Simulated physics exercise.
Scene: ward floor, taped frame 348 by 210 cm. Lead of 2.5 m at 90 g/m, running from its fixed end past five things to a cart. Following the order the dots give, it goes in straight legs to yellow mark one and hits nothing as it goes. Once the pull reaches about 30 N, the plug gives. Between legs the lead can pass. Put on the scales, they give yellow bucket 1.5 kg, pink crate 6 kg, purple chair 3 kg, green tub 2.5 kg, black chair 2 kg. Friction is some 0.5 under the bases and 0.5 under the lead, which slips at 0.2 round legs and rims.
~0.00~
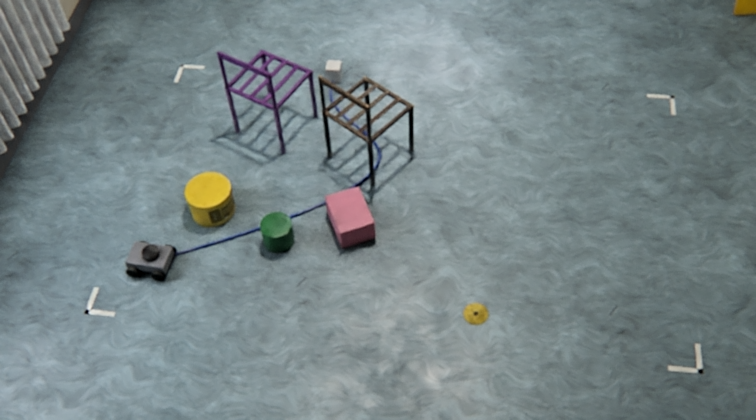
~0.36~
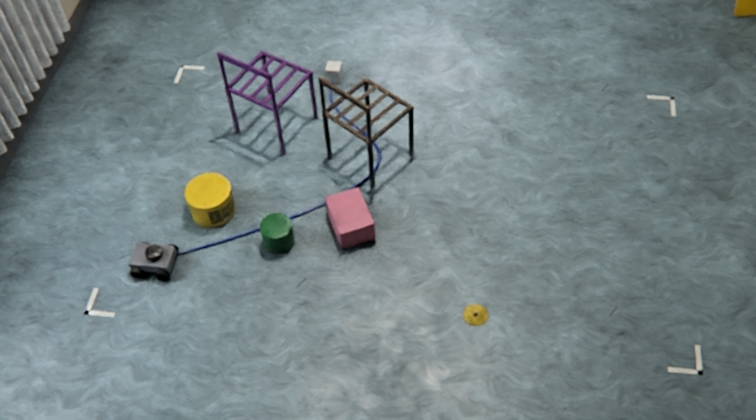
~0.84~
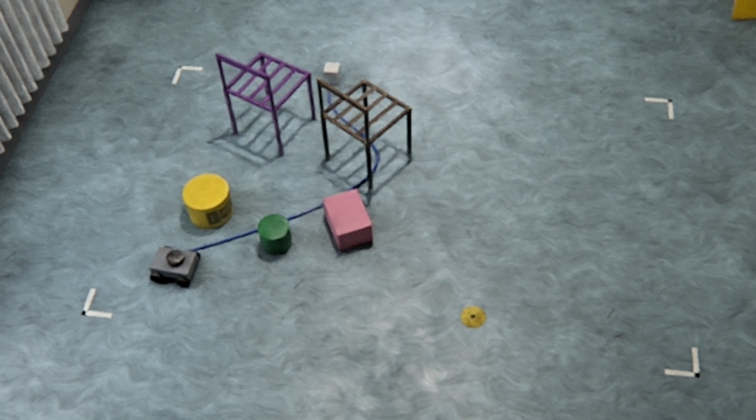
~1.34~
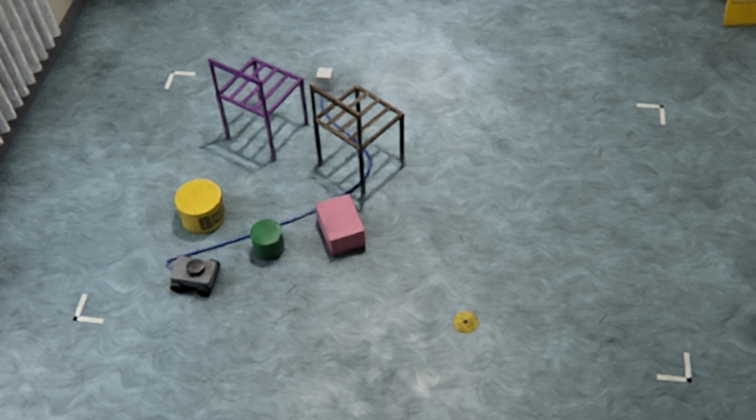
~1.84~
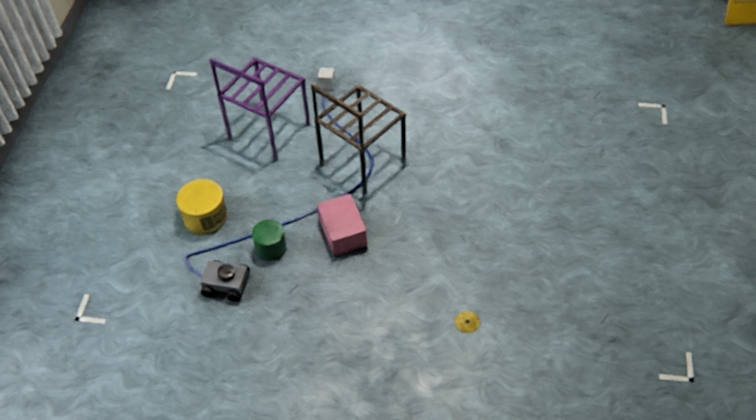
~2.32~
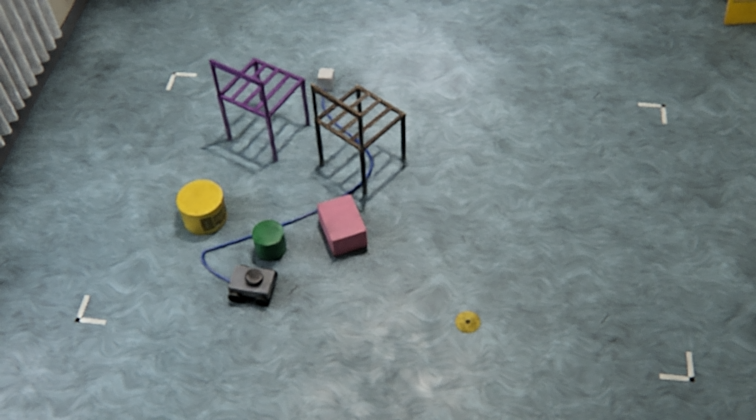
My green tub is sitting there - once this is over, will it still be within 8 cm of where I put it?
No, it gets moved.
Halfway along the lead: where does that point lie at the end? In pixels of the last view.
(298, 229), roughly.
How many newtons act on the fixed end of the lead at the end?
It ends up near 7 N.
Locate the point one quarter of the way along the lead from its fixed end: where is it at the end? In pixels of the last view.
Approximate location in pixels: (326, 151).
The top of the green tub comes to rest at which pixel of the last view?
At about (308, 225).
At 3.3 s, cart at (303, 296), lead slack at the fixed end; nothing else has moved.
At 4.3 s, cart at (362, 304), lead slack at the fixed end; nothing else has moved.
At 5.3 s, cart at (416, 312), 9 N at the fixed end; green tub 5 cm off its start at (276, 231).
At 6.3 s, cart at (463, 319), 6 N at the fixed end; green tub 24 cm off its start.
At 6.7 s, cart at (463, 319), 7 N at the fixed end; green tub 24 cm off its start at (308, 225).
